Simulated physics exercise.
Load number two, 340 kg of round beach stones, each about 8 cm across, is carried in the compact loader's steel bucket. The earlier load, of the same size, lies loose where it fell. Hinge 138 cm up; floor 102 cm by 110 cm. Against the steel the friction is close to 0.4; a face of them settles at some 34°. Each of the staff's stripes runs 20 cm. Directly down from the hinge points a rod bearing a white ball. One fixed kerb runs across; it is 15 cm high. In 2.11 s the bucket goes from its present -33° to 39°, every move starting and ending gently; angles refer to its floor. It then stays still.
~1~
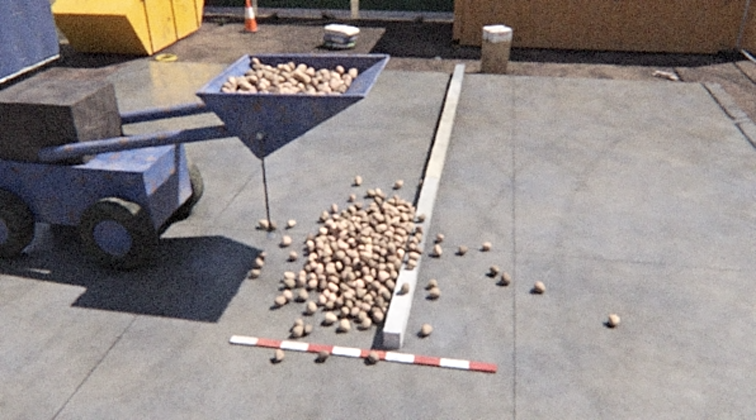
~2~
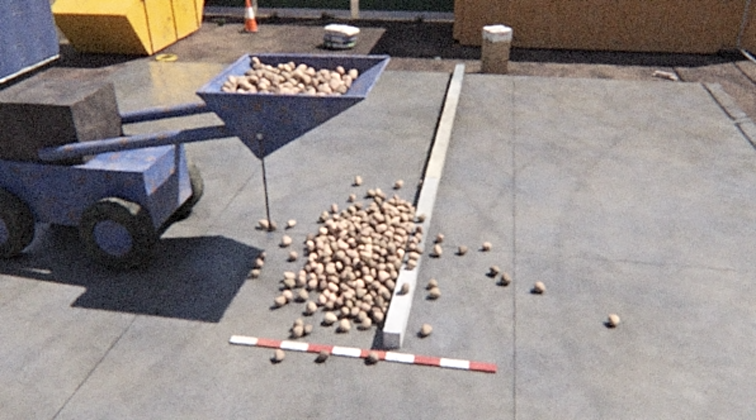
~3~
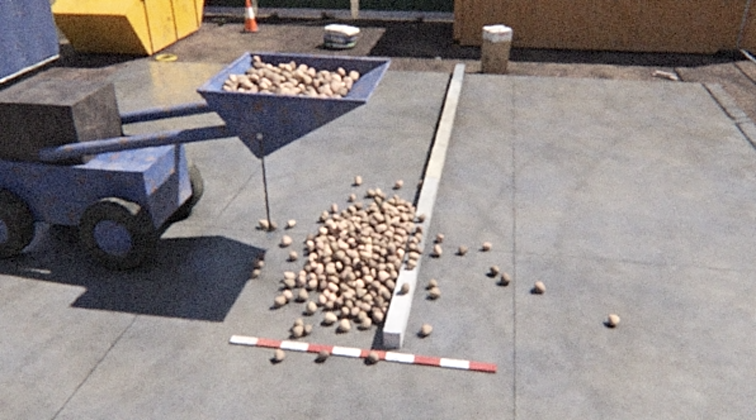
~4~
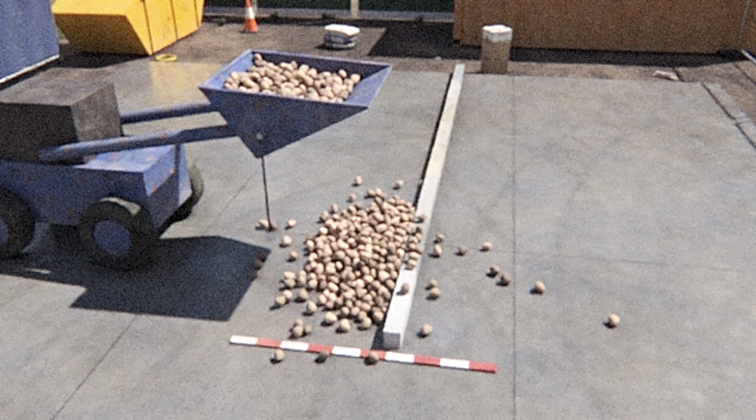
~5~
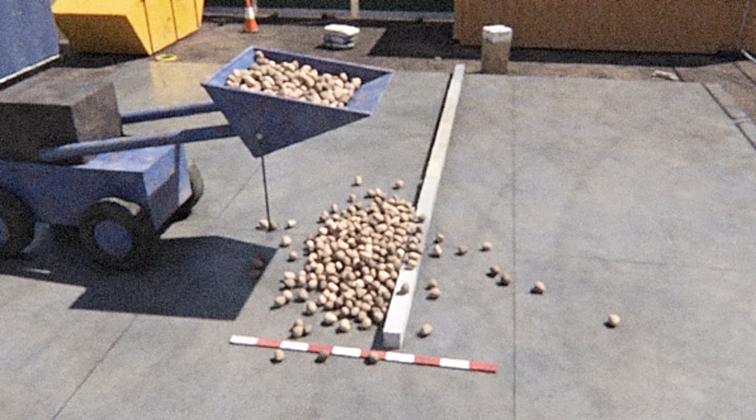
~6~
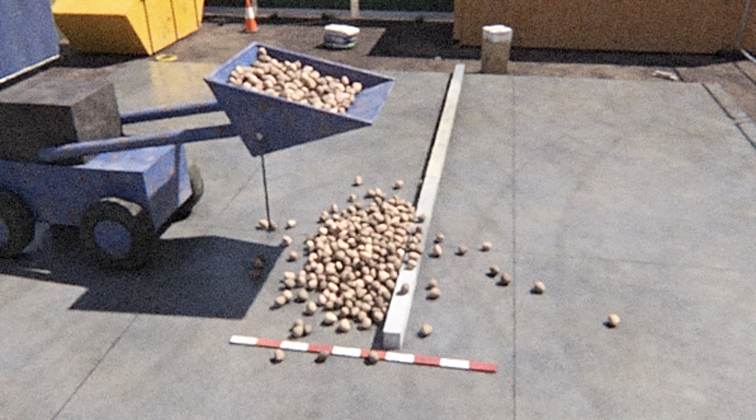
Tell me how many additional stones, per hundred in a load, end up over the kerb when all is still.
Some 54 in every hundred.
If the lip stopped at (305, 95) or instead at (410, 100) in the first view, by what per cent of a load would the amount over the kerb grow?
Roughly 5 per cent, then 100 per cent.
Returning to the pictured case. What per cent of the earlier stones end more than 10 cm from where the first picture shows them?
Roughly 5 percent.
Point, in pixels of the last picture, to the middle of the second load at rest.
Their centre ends up near (425, 253).
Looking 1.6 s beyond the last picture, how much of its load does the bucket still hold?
It keeps some 20 percent of its load.
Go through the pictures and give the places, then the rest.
The bucket is at -33°, its lip at (364, 97); the top of the load is at (272, 71). The earlier load is highest near (381, 228), 25 cm above ground level, 98 % on this side of the kerb, 2 % over the kerb, in the first picture.
The bucket is at -32°, its lip at (365, 98); the top of the load is at (272, 71), in the second picture.
Lip at (366, 102), floor tilted -30°, highest stones at (267, 72), in the third picture.
Lip at (368, 107), floor tilted -27°, highest stones at (259, 71), in the fourth picture.
Lip at (370, 115), floor tilted -24°, highest stones at (259, 68), in the fifth picture.
Lip at (372, 124), floor tilted -19°, highest stones at (259, 65), in the sixth picture.
Then, 1.0 s after the last picture the floor is at 28°; in per cent of one load, 98 in the bucket, 100 on this side of the kerb, 2 over the kerb; the foremost stones are at (495, 282).
Then, 1.6 s after the last picture the floor is at 39°; in per cent of one load, 20 in the bucket, 161 on this side of the kerb, 19 over the kerb; the foremost stones are at (514, 275).
Then, 2.0 s after the last picture the floor is at 39°; in per cent of one load, 0 in the bucket, 156 on this side of the kerb, 44 over the kerb; the foremost stones are at (539, 272).
Then, 4.6 s after the last picture the floor is at 39°; in per cent of one load, 0 in the bucket, 144 on this side of the kerb, 56 over the kerb; the foremost stones are at (568, 283). Net gain over the kerb, 54.
